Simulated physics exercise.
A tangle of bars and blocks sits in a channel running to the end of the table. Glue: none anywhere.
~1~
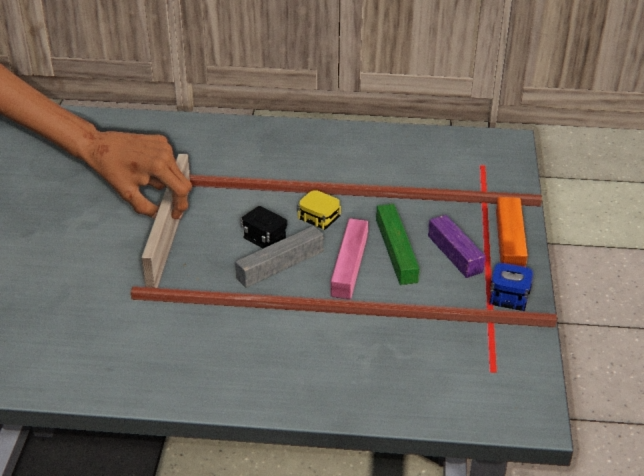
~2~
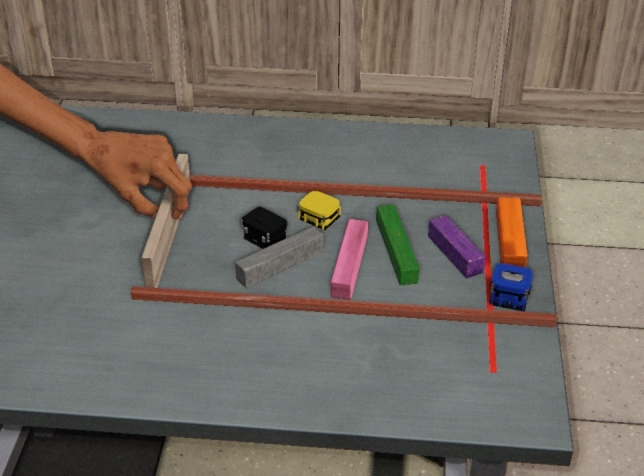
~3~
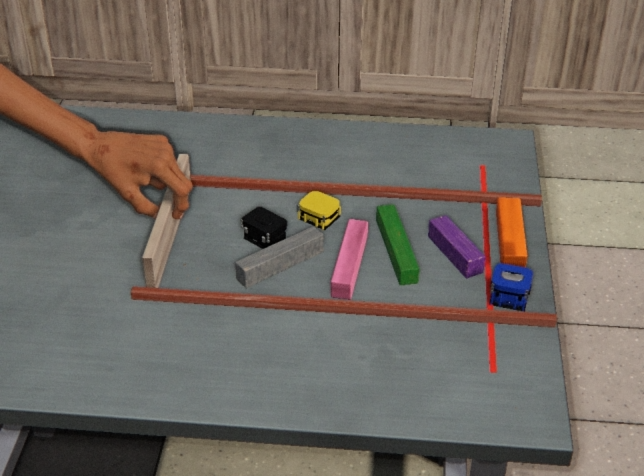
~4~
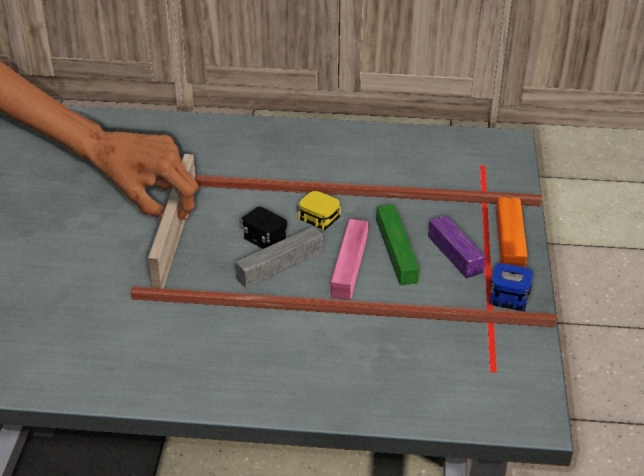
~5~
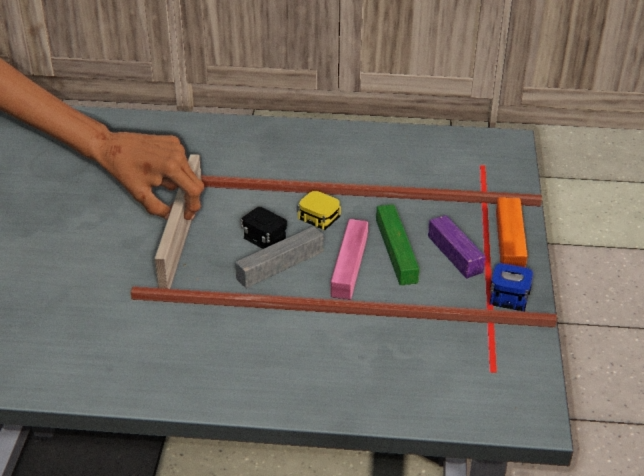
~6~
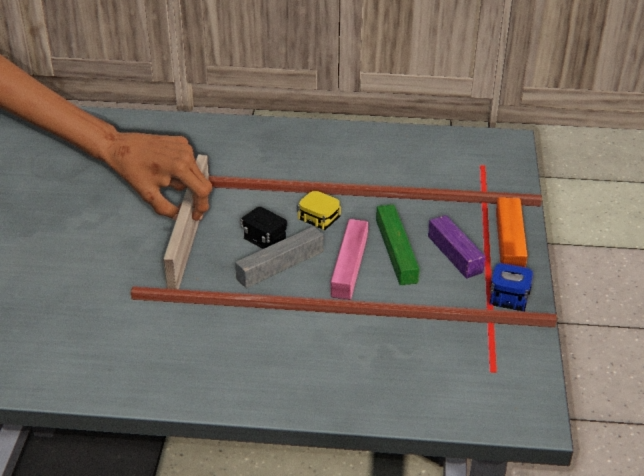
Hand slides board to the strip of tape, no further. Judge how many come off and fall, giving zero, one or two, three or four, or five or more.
Count: Three or four.
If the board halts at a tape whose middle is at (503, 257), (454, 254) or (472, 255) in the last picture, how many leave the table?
Tallies in the order given: 4, 1, 2.
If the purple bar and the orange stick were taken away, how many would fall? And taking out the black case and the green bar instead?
2 in the first case and 1 in the second.
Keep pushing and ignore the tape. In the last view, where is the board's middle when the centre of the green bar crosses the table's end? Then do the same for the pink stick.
The middle is at (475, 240) when it's the green bar, and at (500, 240) when it's the pink stick.
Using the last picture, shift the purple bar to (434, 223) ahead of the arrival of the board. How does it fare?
From that start it falls away.
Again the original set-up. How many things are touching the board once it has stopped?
Count: 3.
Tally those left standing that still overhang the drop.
Things overhanging at the end: 1.
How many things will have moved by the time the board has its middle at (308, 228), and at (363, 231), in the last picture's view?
At the first place 5, at the second 6.
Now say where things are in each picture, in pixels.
Orange stick (511, 233); blue case (511, 286); purple bar (456, 246); board (168, 219); tape (487, 256), in the first frame.
Blue case (511, 287); black case (265, 230), in the second frame.
Purple bar (456, 246); green bar (397, 243), in the third frame.
Orange stick (511, 234); board (174, 220), in the fourth frame.
Blue case (511, 287); grey bar (280, 257), in the fifth frame.
Orange stick (511, 234); blue case (511, 287); purple bar (456, 246); board (188, 221); tape (487, 256), in the sixth frame.
A little later, none off yet; orange stick at rest near (511, 234); blue case at rest near (511, 287); purple bar at rest near (456, 246).
When it is over, the number that fall off is three or four; down, green bar, purple bar, blue case and orange stick.
